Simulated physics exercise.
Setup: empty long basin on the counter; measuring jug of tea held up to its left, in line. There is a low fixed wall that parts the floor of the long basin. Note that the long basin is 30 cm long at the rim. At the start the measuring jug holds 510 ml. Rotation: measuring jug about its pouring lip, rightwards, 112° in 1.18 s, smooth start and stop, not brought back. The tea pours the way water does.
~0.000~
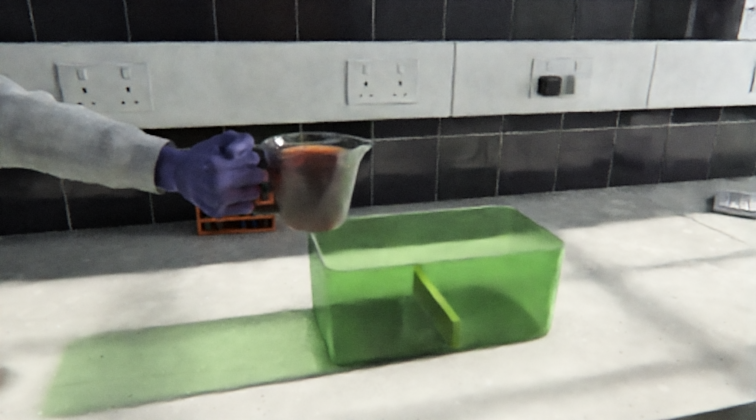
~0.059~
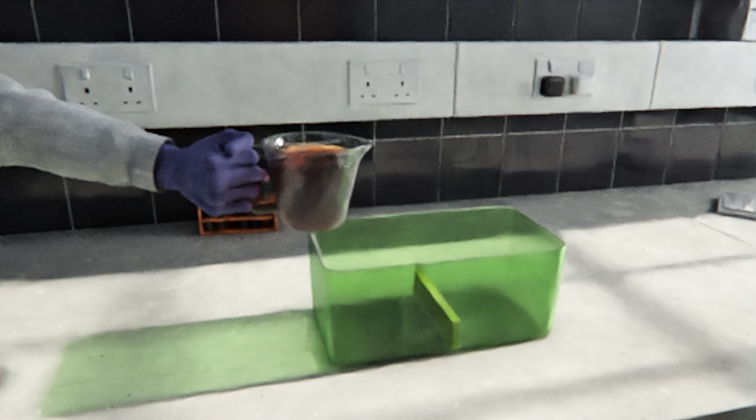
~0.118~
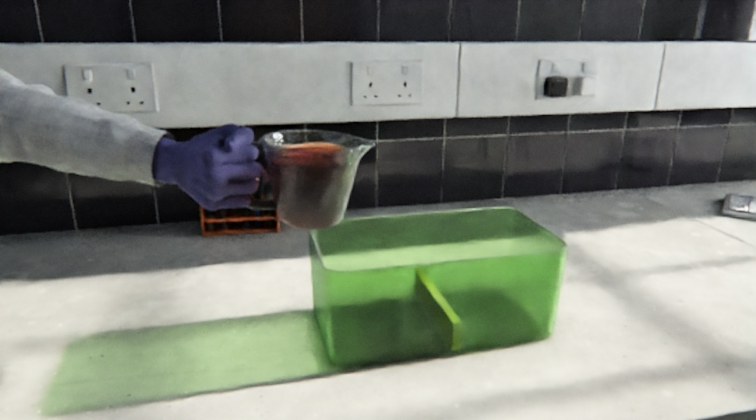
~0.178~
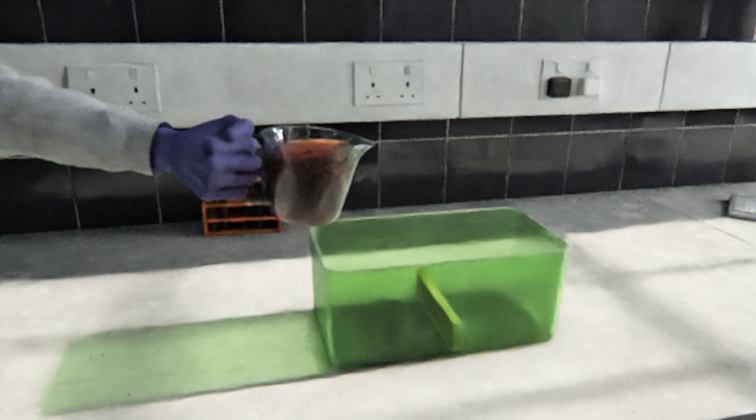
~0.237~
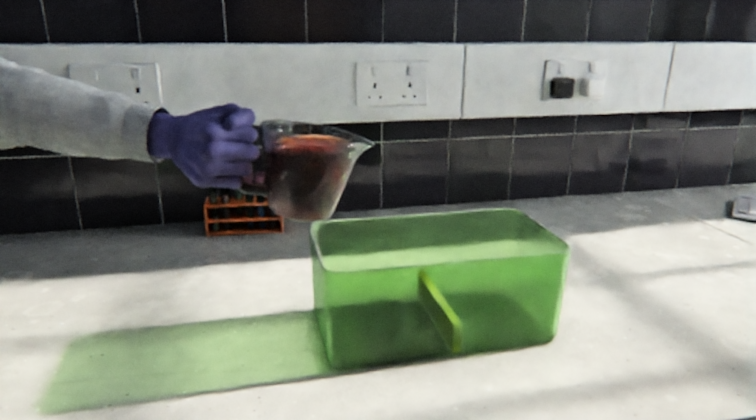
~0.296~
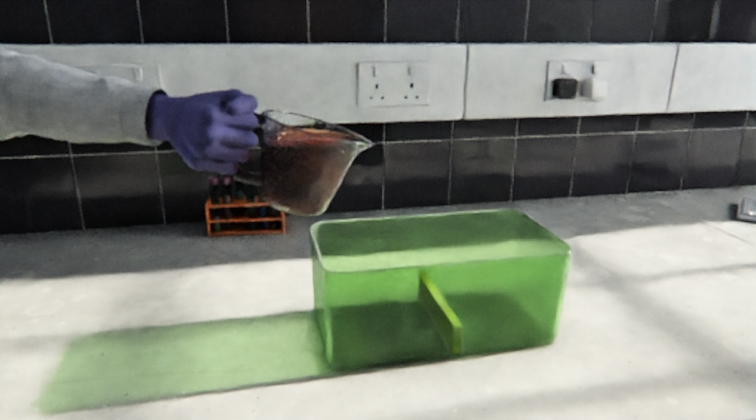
Measuring jug of reddish-brown tea tilting gradually to the right in a purple-gloved hand above an empty green divided basin.
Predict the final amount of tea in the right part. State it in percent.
The right part ends with roughly 80 per cent.
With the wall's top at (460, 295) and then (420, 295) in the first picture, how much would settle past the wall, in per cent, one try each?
I'd say 15 percent on the first go, 90 percent on the next.
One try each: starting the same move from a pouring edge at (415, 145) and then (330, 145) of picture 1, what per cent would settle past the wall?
Respectively 90 and 5 %.
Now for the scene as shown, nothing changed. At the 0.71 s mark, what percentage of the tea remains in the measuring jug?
About 58 percent.
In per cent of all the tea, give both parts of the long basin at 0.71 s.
12 per cent left and 1 right, roughly.
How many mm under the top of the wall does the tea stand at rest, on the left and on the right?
The left comes to roughly 36 mm and the right to roughly 20 mm.
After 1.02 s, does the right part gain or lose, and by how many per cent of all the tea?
Looks like it went upward, around 16 per cent.
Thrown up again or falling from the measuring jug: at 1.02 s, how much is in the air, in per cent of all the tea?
Near 18 per cent, I'd say.
After 0.71 s the tilt is 74° and 58 per cent is still to pour, 12 is left of the wall and 1 right of it.
After 1.02 s the tilt is 107° and 4 per cent is still to pour, 14 is left of the wall and 65 right of it.
After 1.33 s the tilt is 112° and 0 per cent is still to pour, 19 is left of the wall and 80 right of it.
After 1.68 s the tilt is 112° and 0 per cent is still to pour, 19 is left of the wall and 80 right of it.
In the end 19 per cent lies left of the wall, 80 right of it and 1 outside.
